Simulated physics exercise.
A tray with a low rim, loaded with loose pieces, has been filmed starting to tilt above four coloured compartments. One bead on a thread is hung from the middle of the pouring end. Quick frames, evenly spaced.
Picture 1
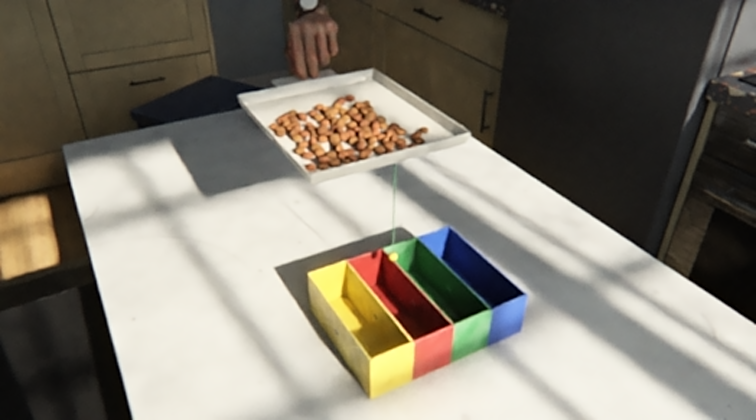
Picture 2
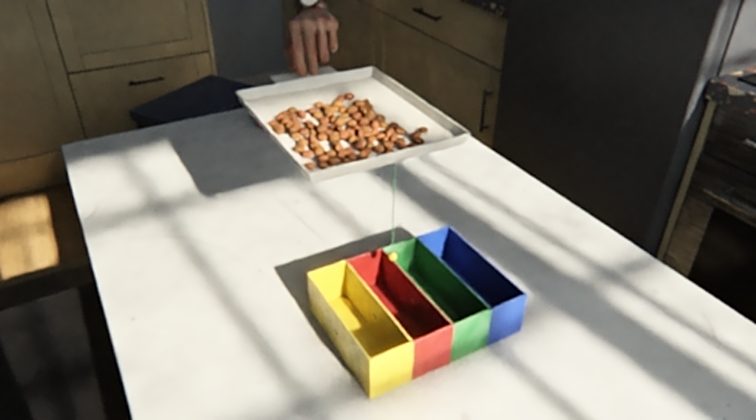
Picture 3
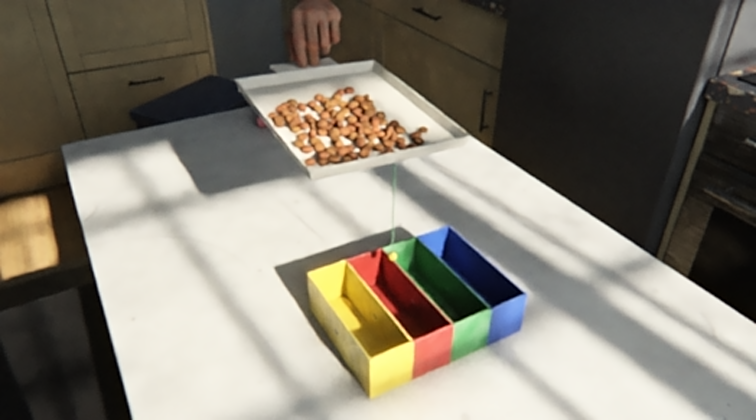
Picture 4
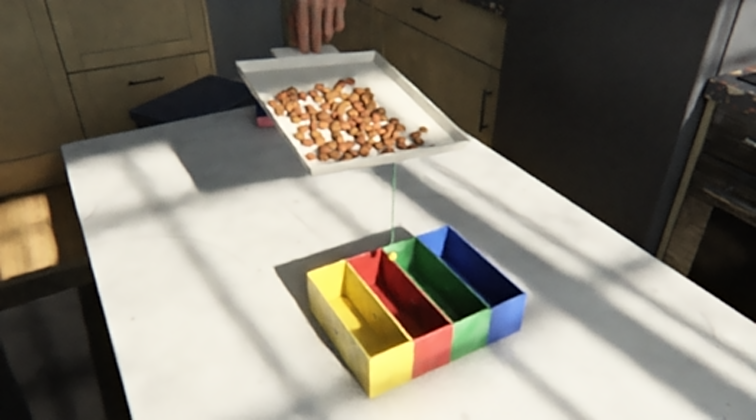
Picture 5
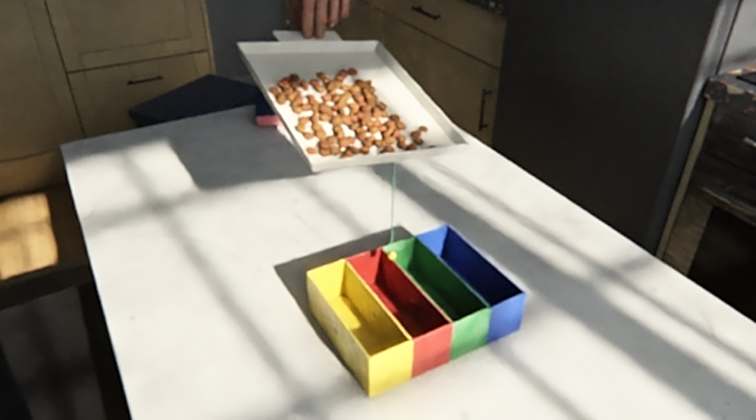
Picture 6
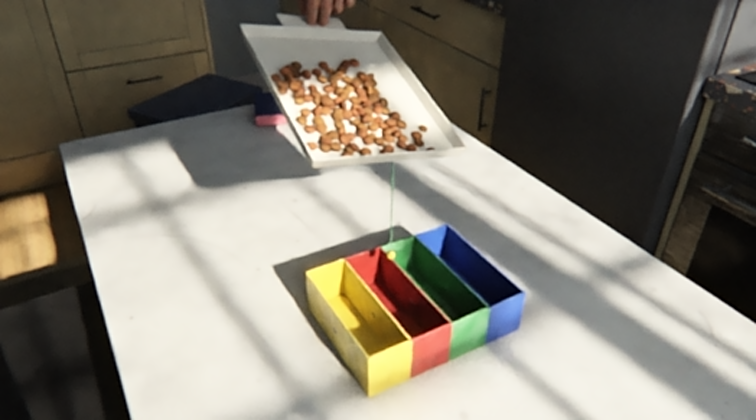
A hand raises the back of a tray of brown pieces, tilting it toward coloured compartments.
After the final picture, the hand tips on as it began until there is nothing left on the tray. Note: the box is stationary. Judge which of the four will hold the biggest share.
I would say the blue cell.
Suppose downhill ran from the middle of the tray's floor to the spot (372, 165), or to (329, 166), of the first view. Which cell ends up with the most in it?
First: The yellow cell. Second: The cell in yellow.
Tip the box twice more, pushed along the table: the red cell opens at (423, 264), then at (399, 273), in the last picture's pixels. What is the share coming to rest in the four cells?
Some 100 and then some 100 per cent.
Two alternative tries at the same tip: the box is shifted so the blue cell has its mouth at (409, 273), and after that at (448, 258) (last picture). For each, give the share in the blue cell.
The first position comes out at 0 per cent, the other at 60 per cent.
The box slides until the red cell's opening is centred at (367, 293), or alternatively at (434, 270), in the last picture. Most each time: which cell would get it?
With the first placing it's the blue one, with the second it's the cell in green.
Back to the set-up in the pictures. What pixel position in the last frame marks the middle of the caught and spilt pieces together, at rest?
Somewhere close to (453, 281) in the last picture.
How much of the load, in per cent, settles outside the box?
My estimate is close to 20 %.
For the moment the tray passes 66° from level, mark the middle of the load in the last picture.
About (417, 139).
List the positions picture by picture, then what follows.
The first frame shows corners of the pouring end near (312, 172) and (466, 132), level; middle of the load near (340, 131), bits of dog kibble; bead on its thread near (393, 257); yellow cell near (392, 367); red cell near (433, 349); green cell near (471, 333); blue cell near (507, 317).
The second frame shows corners of the pouring end near (311, 171) and (466, 132), level; middle of the load near (340, 130).
The third frame shows corners of the pouring end near (312, 169) and (466, 135), tipped barely, lowest at the right corner; middle of the load near (340, 125).
The fourth frame shows corners of the pouring end near (313, 165) and (466, 139), tipped a little, lowest at the right corner; middle of the load near (341, 119).
The fifth frame shows corners of the pouring end near (315, 161) and (465, 142), tipped clearly, lowest at the right corner; middle of the load near (342, 112).
The sixth frame shows corners of the pouring end near (316, 157) and (464, 146), tipped clearly, lowest at the right corner; middle of the load near (344, 106); yellow cell near (390, 365); red cell near (431, 347); green cell near (469, 330); blue cell near (505, 315).
Shortly afterwards, tray tipped steeply; all but a few on the tray; only a few falling or outside the box.
Next, tray tipped past a quarter turn; a little on the tray; near half in the blue cell; a little in the green cell; only a few in the red cell; near a quarter falling or outside the box.
Some moments later, tray tipped past a quarter turn; near two thirds in the blue cell; a little in the green cell; only a few in the red cell; near a quarter falling or outside the box.
In the end, tray tipped past a quarter turn; near two thirds in the blue cell; a little in the green cell; only a few in the red cell; none at all in the yellow cell; near a quarter outside the box.
